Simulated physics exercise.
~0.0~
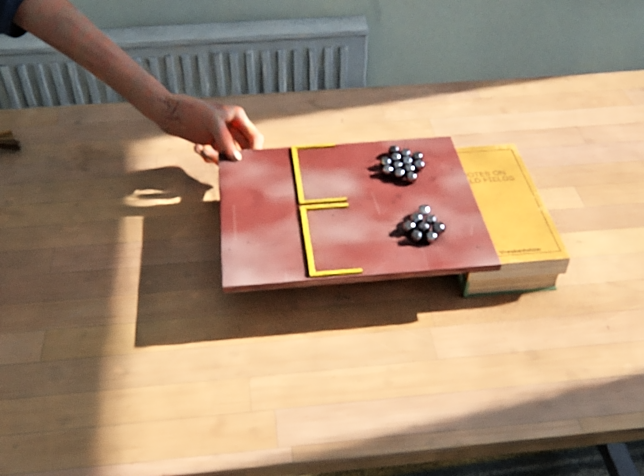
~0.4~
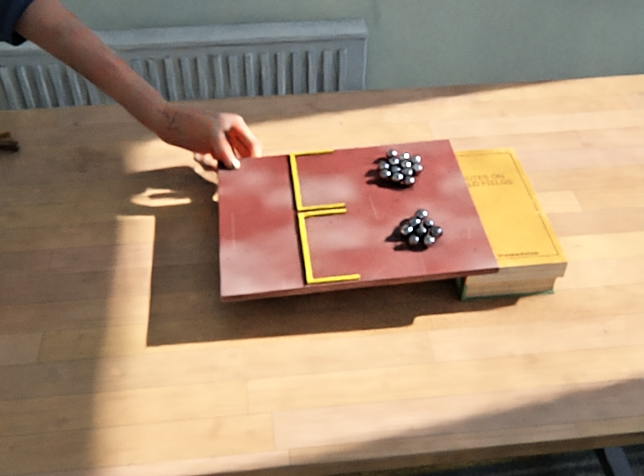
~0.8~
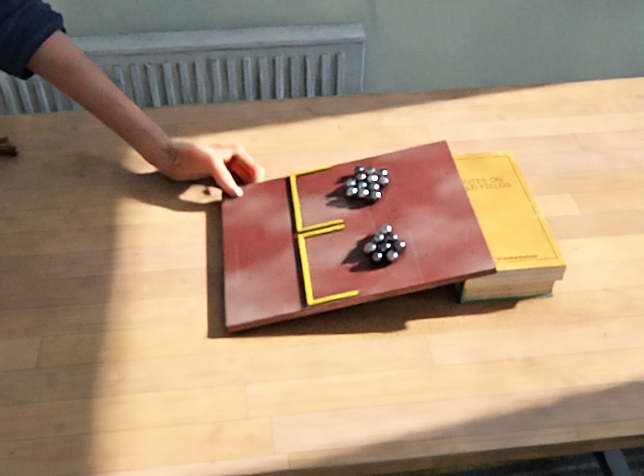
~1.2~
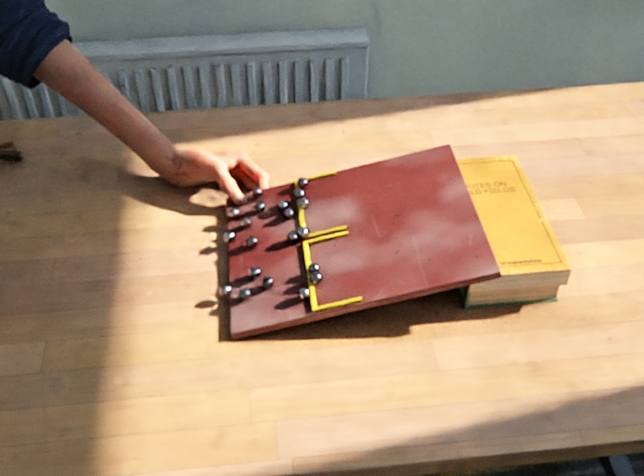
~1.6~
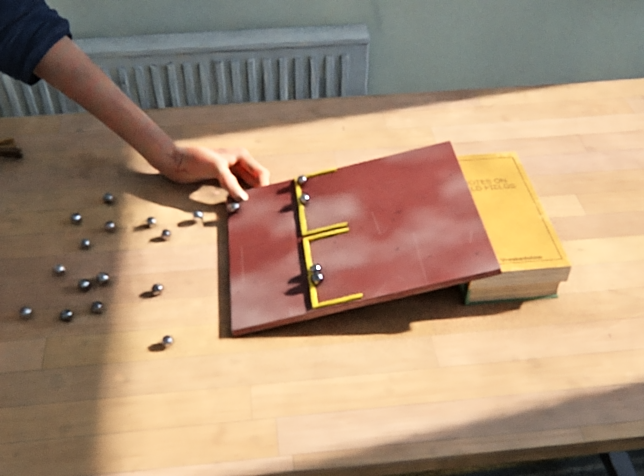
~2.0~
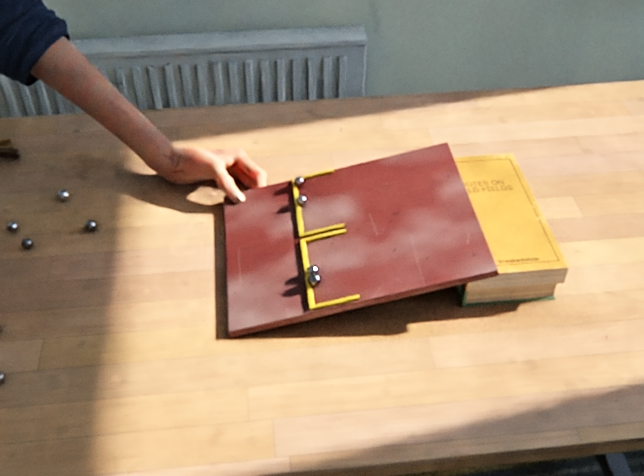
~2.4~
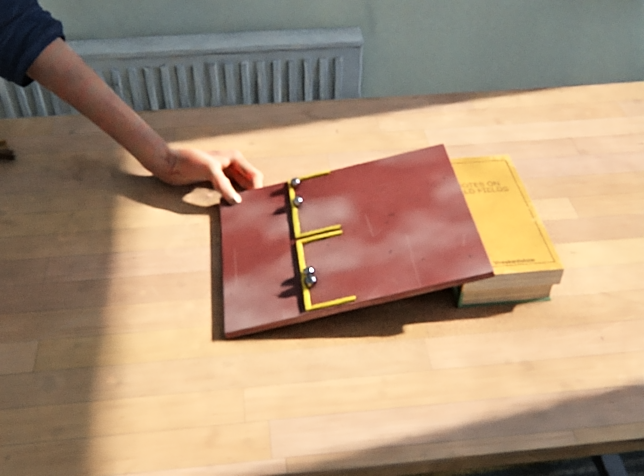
A dark red board, held up at its left end by a hand and resting at its right on a thick yellow book, carries two clusters of small, shiny dark balls. It is seen from above on a sunlit wooden table, with two yellow bracket-shaped barriers stuck to it left of the clusters. The hand lowers the left end to the table, making a ramp. Both clusters roll down to the left, and most of the balls get past the barriers, run off the board and scatter across the table out of view. Only a few stay caught against the yellow strips.
